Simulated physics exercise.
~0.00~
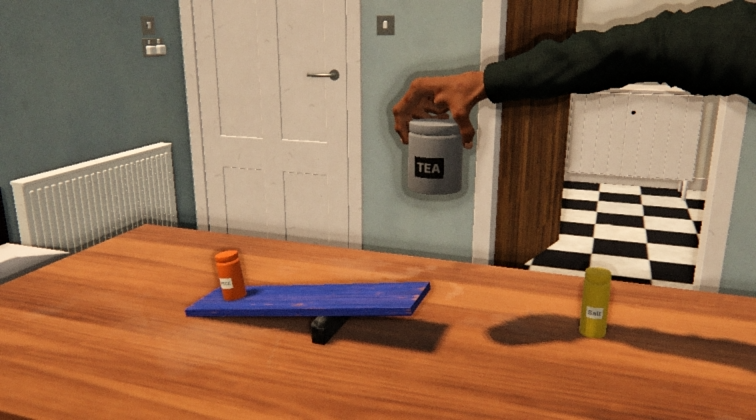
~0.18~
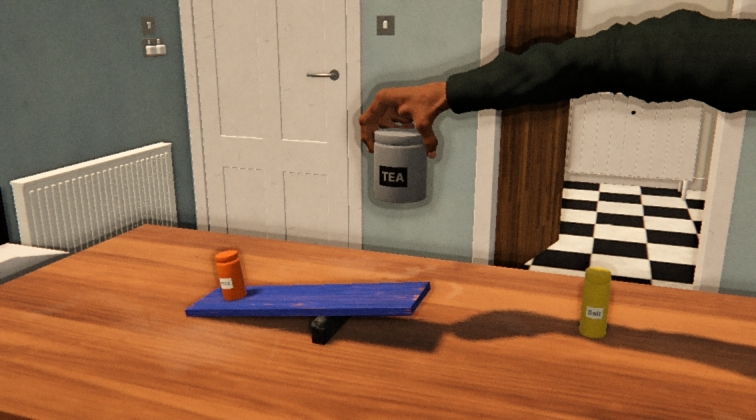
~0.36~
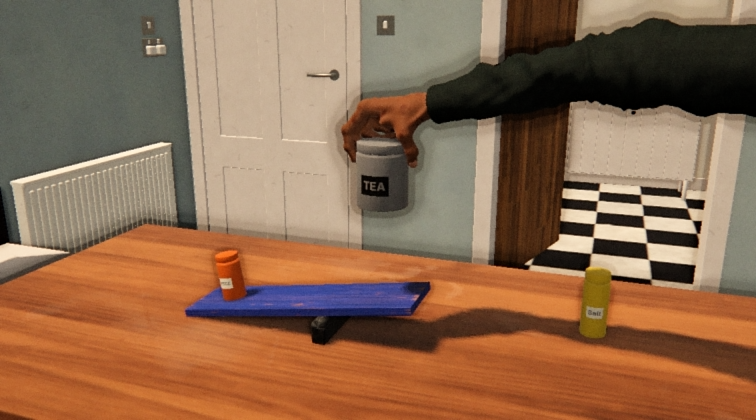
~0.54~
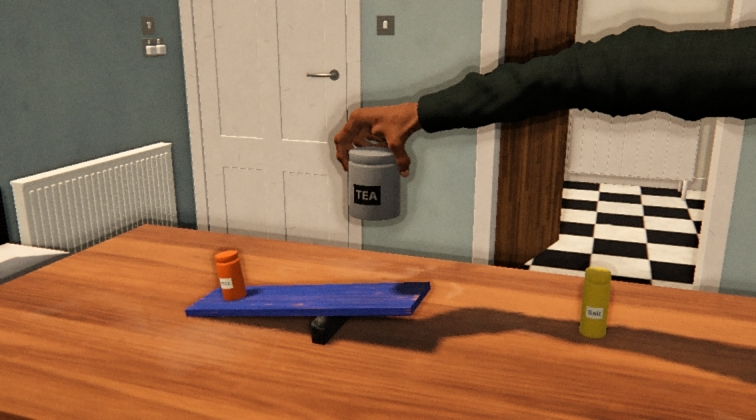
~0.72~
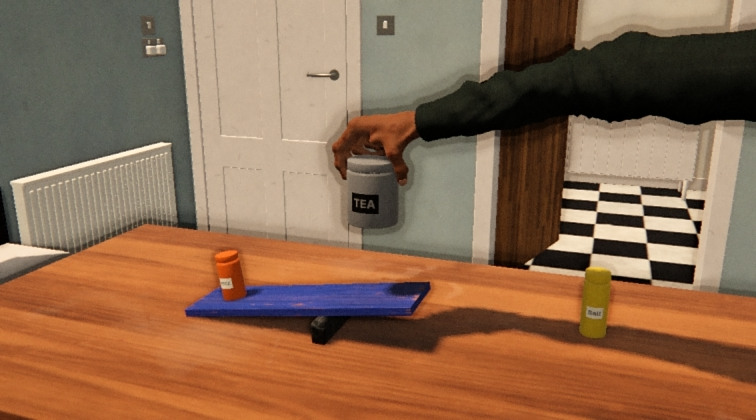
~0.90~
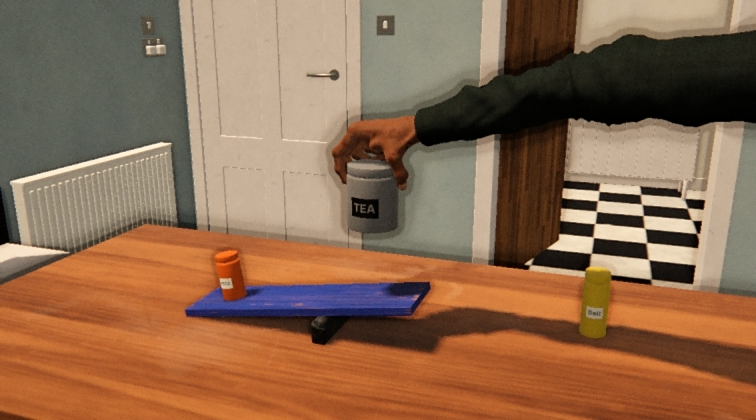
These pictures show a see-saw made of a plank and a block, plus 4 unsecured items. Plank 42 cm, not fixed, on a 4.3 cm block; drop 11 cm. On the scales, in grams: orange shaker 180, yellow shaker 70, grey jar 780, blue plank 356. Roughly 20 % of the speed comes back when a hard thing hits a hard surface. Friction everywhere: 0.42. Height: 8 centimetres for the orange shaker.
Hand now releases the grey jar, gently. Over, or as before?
What you'd see is that the plank topples to the other side.
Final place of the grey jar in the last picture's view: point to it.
In the end it sits at around (403, 294).
By 1.20 s, plank at 6°, tipped the other way; grey jar tilted 5° near (368, 271); orange shaker tilted 16°.
By 1.30 s, plank at 16°, tipped the other way; grey jar tilted 18° near (378, 285); orange shaker tilted 32°.
By 1.40 s, plank at 16°, tipped the other way; grey jar tilted 17° near (393, 290); orange shaker tilted 45°.
By 1.70 s, plank at 16°, tipped the other way; grey jar tilted 16° near (402, 294); orange shaker on its side.
When it is over (4.0 s), plank at 16°, tipped the other way; lying over on the table or plank, orange shaker; not toppled but over 4 cm from the start, grey jar; the other 2 within 4 cm of the start. End places, in pixels of the last picture, grey jar near (402, 294). The plank tips across.
